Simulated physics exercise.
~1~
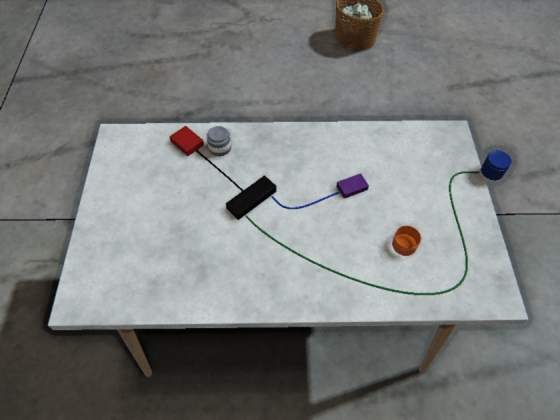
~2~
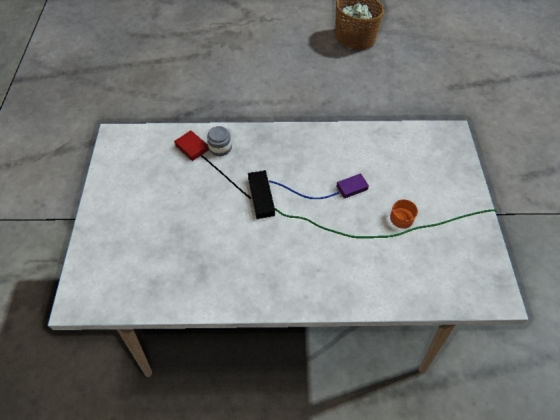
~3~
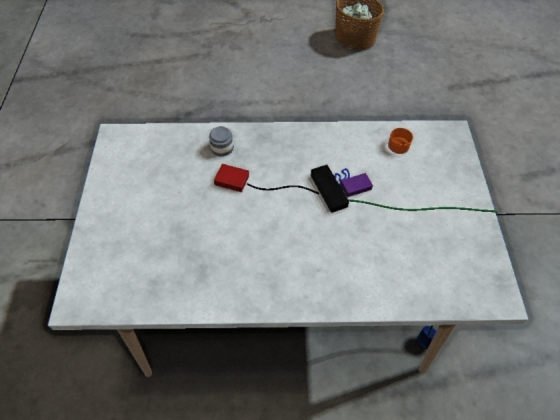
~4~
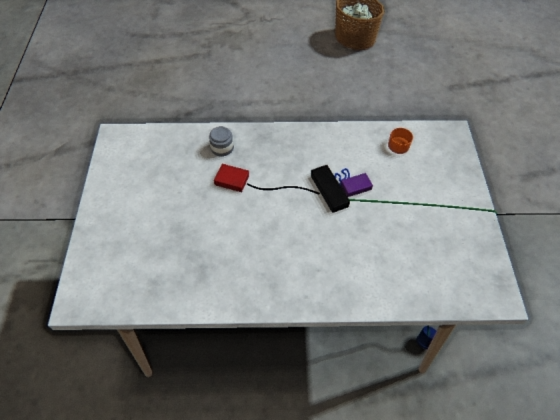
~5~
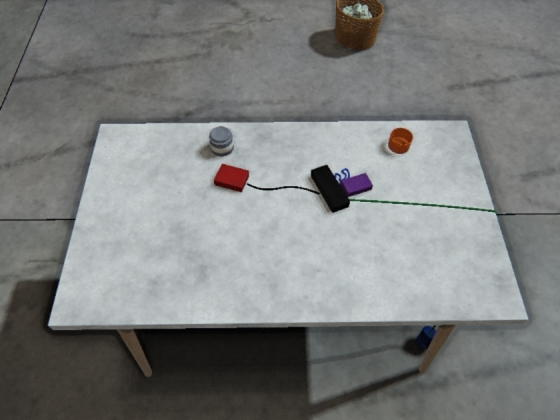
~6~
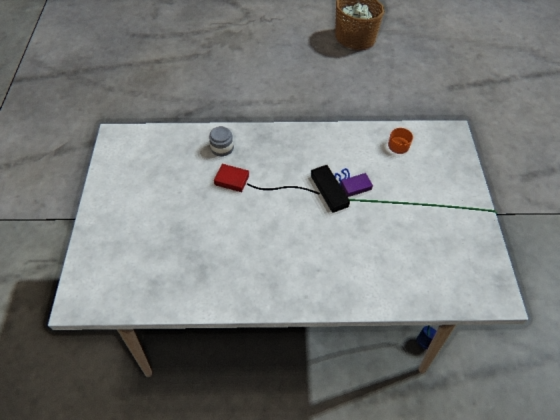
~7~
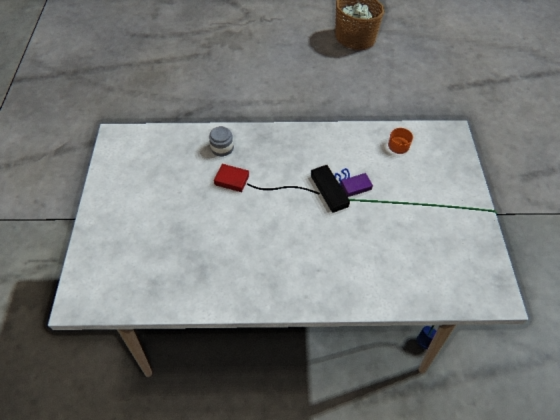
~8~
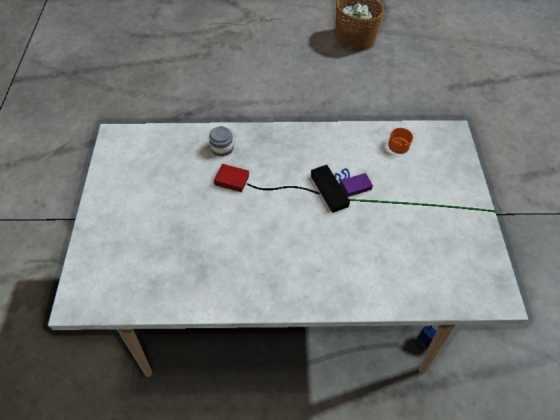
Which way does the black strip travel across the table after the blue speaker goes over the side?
The black strip moves to the right, ending up beside the purple charger.
The footage shows a blue speaker dropping off the right side of a table, its green cable dragging a black strip and red drive rightward as an orange cup shifts toward the back. The speaker ends up below the tabletop, while the strip rests beside a purple charger.
